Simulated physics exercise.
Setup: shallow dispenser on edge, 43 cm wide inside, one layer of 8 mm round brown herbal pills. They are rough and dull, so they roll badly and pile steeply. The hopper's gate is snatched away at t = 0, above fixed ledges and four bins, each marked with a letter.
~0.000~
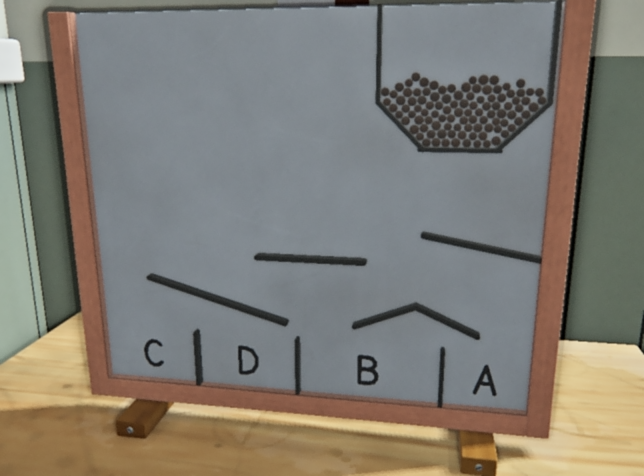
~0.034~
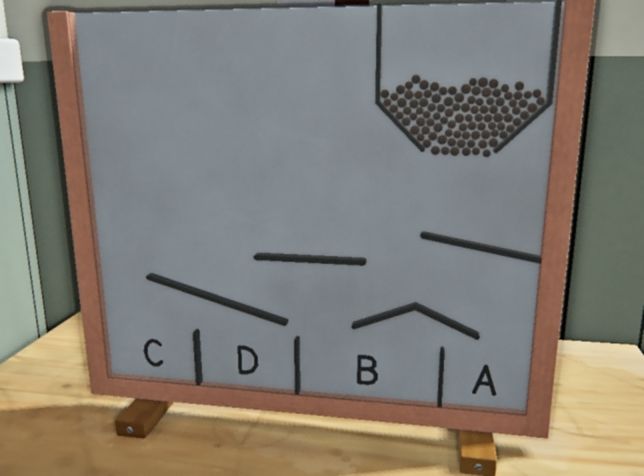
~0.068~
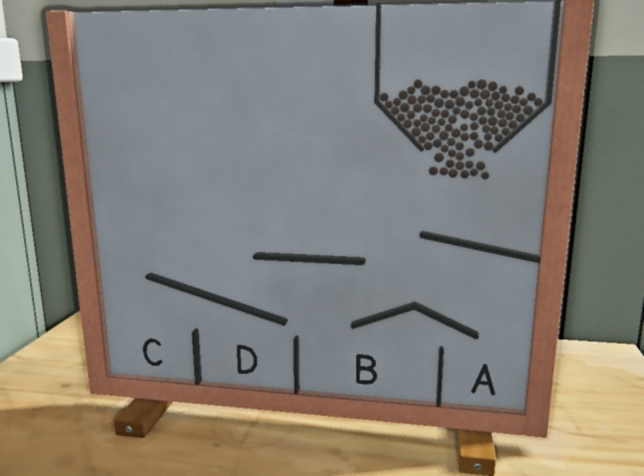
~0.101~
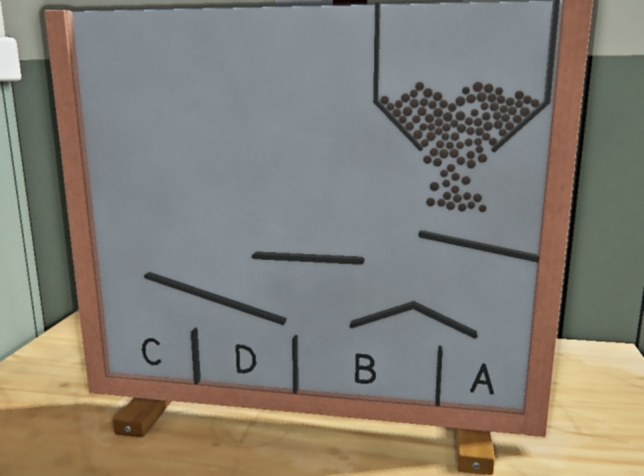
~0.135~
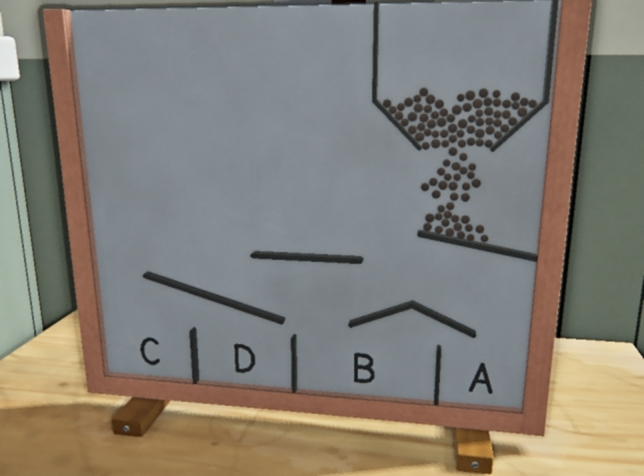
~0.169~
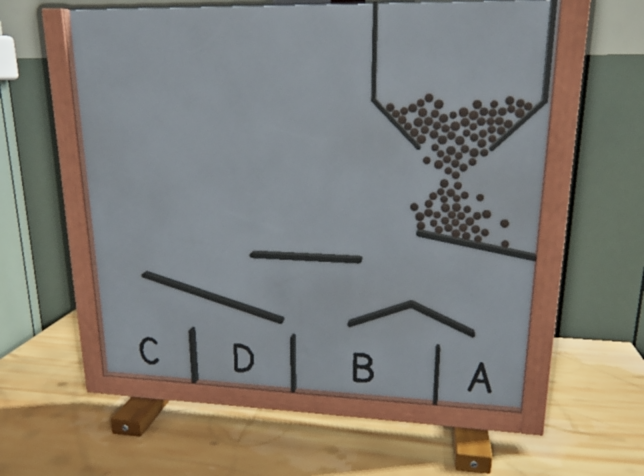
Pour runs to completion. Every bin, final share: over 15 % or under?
Final shares: Bin A under 15 %, bin B over 15 %, bin C under 15 %, bin D under 15 %.
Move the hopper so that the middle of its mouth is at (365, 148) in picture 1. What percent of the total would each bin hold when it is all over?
Bin A: 35; bin B: 35; bin C: 0; bin D: 0.
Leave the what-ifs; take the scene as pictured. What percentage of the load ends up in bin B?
That share is close to 30 percent.
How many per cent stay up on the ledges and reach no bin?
I'd say somewhere near 65 in a hundred.
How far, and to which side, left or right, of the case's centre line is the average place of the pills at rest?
Roughly 12 centimetres to the right of the centre.
By 0.24 s 75 % have left the hopper; down in the bins, nothing yet.
By 0.34 s 100 % have left the hopper; down in the bins, nothing yet.
By 0.55 s 100 % have left the hopper; down in the bins, B 15 %.
Settled by 1.4 s, A 0 %, B 30 %, C 0 %, D 5 %, left higher up 65 %.
